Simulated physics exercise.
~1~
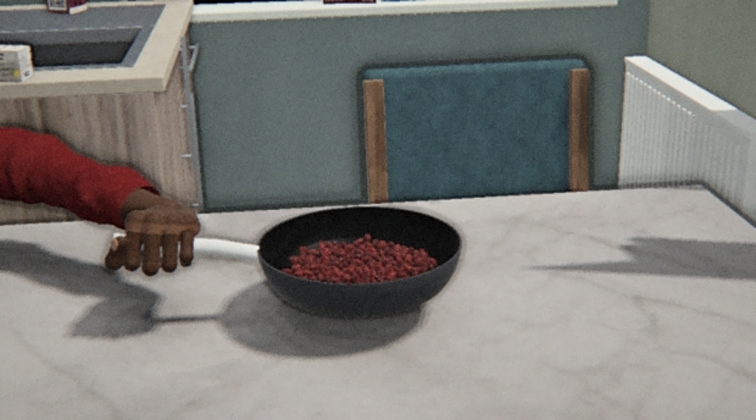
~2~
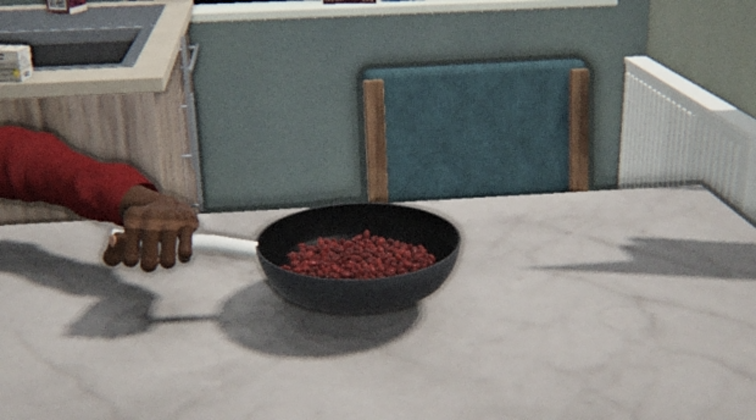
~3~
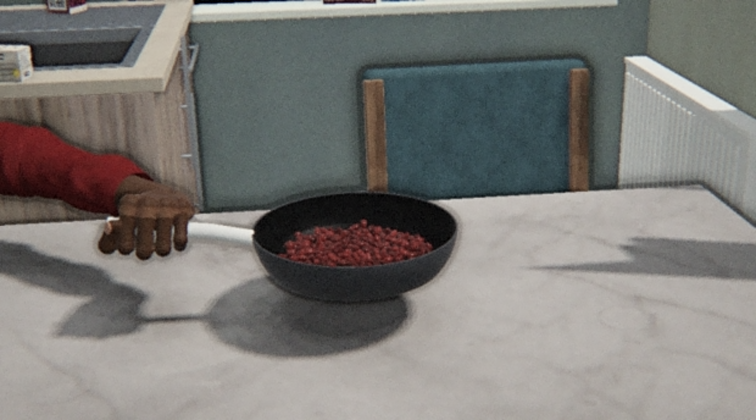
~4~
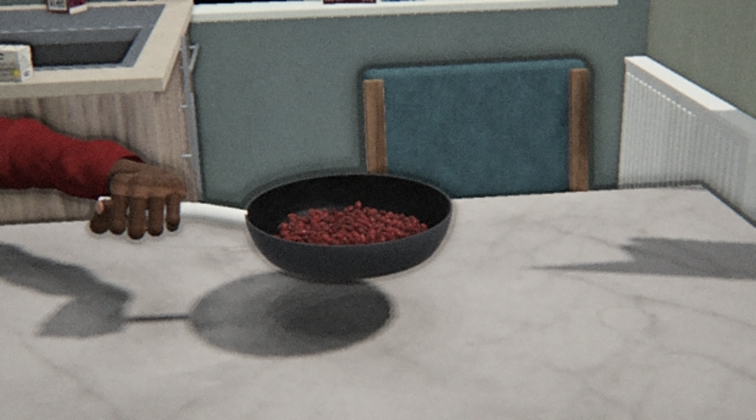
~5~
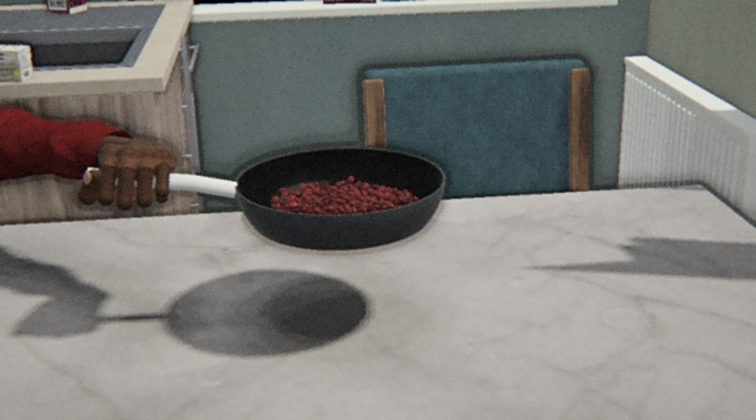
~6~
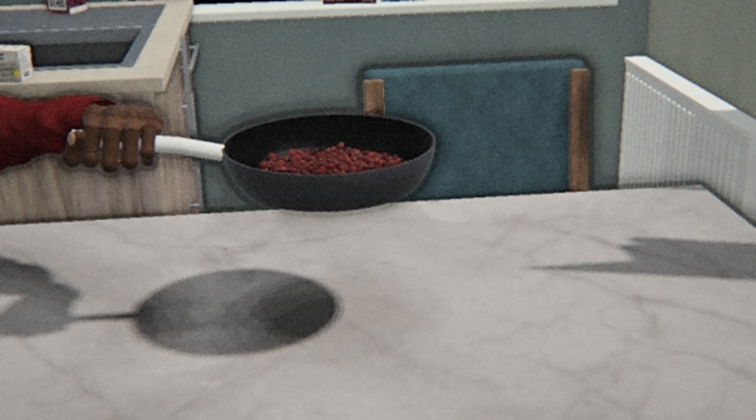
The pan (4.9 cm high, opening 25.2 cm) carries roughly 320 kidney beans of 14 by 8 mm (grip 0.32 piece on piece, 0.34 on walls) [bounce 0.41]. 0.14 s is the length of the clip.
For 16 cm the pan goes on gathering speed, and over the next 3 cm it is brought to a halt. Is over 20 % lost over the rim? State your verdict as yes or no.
Verdict: Yes.
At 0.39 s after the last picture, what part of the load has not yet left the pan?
Estimate: About 20 percent.
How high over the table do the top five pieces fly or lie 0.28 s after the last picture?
Around 40 cm above the table.
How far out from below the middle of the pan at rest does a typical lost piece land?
Estimate: Approx. 26 cm.
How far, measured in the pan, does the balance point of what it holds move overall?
Net shift: Near 2.0 cm.
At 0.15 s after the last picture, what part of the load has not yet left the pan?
About 0 %.
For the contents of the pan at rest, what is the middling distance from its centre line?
I'd put it close to 7.5 cm.
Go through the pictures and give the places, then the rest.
The first picture shows pan at (361, 290); tilt 0 degrees; moved 0.0 cm; top of the load at (366, 245).
The second picture shows pan at (360, 286); tilt 0 degrees; moved 0.5 cm; top of the load at (365, 241).
The third picture shows pan at (356, 273); tilt 0 degrees; moved 2.2 cm; top of the load at (362, 230).
The fourth picture shows pan at (350, 252); tilt 0 degrees; moved 4.9 cm; top of the load at (356, 212).
The fifth picture shows pan at (342, 221); tilt 0 degrees; moved 8.7 cm; top of the load at (349, 187).
The sixth picture shows pan at (330, 181); tilt 0 degrees; moved 13.5 cm; top of the load at (339, 153).
Then, 0.15 s after the last picture, in the air 100 %; middle of the pieces not yet landed near (260, 8).
Then, 0.28 s after the last picture, in the air 100 %; middle of the pieces not yet landed near (203, 12).
Then, 0.39 s after the last picture, pan 20 %, in the air 80 %; middle of the pieces not yet landed near (165, 125).
Then, 0.50 s after the last picture, pan 20 %, fallen left of where it stops 80 %, in the air 5 %; middle of the pieces not yet landed near (205, 208).
In the end, pan 15 %, fallen left of where it stops 80 %.
